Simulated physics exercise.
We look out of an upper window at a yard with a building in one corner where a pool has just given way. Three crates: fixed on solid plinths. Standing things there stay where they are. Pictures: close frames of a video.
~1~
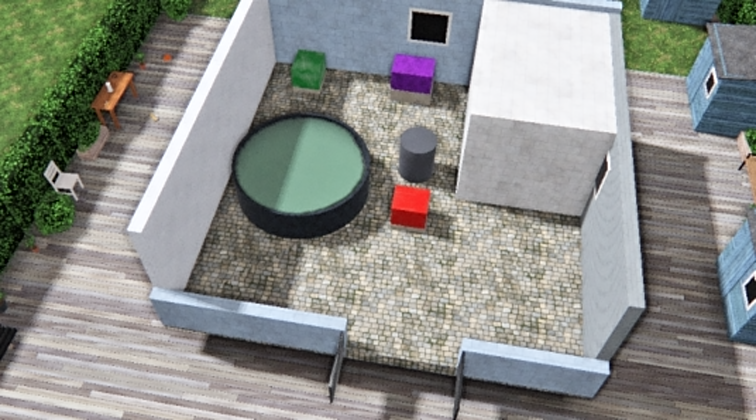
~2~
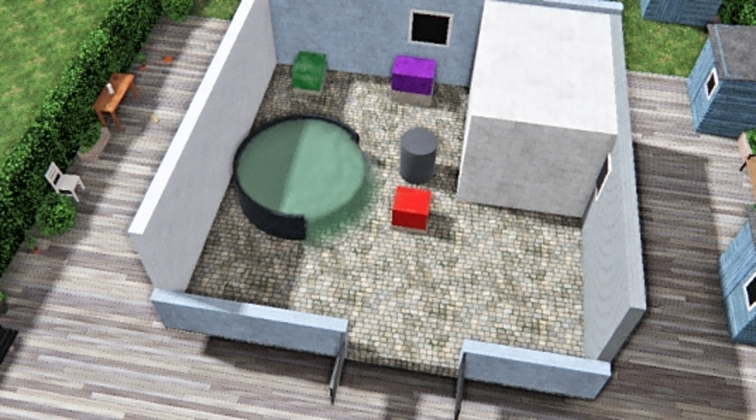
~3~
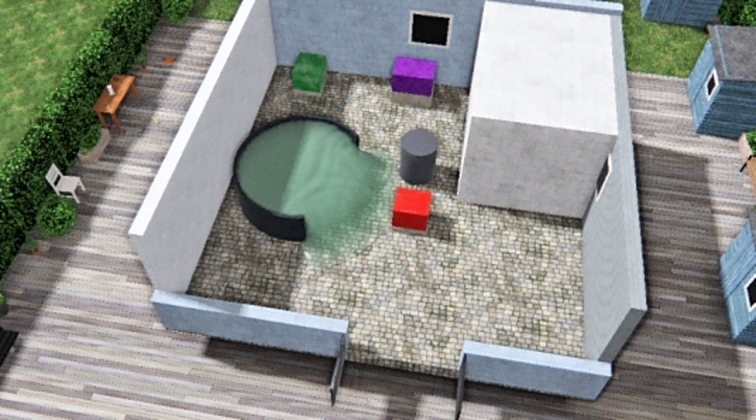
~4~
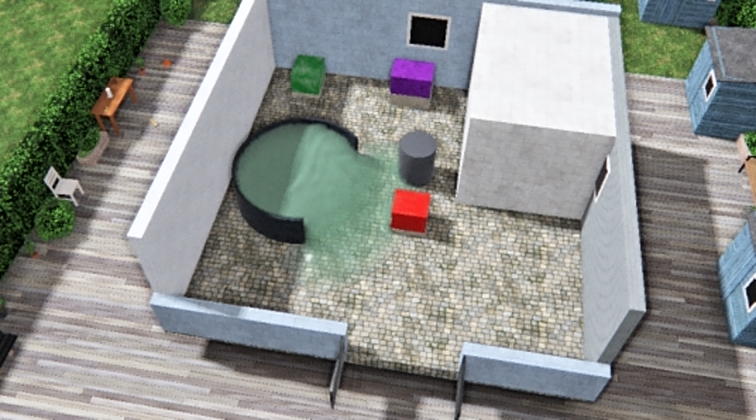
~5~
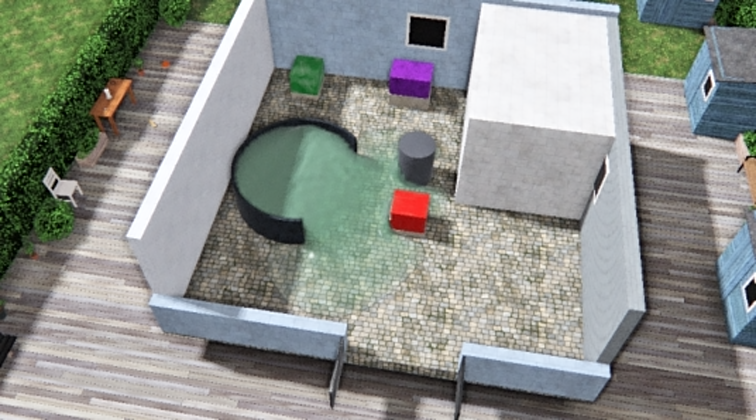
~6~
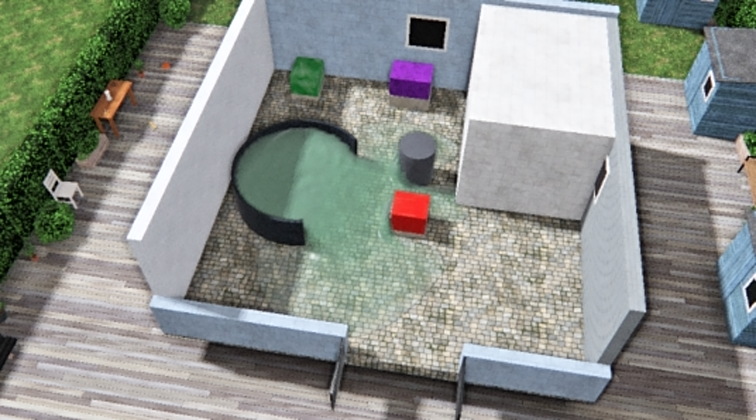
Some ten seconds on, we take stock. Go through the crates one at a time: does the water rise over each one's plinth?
Result: Most likely the green crate gets water on it; most likely the purple crate remains untouched; most likely the red crate gets water on it.
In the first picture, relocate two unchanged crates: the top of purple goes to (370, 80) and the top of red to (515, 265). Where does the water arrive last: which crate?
The last one is the crate marked green.
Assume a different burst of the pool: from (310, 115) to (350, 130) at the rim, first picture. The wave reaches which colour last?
Answer: The red crate.
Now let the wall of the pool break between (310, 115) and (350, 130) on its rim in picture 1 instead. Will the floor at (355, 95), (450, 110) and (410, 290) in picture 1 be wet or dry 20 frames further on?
Soaked, soaked, untouched.
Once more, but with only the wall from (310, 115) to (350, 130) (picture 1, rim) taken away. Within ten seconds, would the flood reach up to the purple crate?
Result: Purple crate is swamped.
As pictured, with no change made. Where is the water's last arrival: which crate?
That would be the green one.
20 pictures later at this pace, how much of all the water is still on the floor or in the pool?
Some 86 per cent.
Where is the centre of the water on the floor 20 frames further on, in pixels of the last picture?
At roughly (399, 213).
A moment on, water covers 50 % of the floor; the green crate not reached, the purple crate water round its plinth, the red crate water round its plinth.
Next, water covers 70 % of the floor; the green crate not reached, the purple crate water round its plinth, the red crate water round its plinth.
Then, water covers 85 % of the floor; the green crate water round its plinth, the purple crate water round its plinth, the red crate water round its plinth.
Later, water covers 95 % of the floor; the green crate water round its plinth, the purple crate water round its plinth, the red crate water round its plinth.
In the end, water covers 100 % of the floor; the green crate was topped, the purple crate stayed above the water, the red crate was topped.
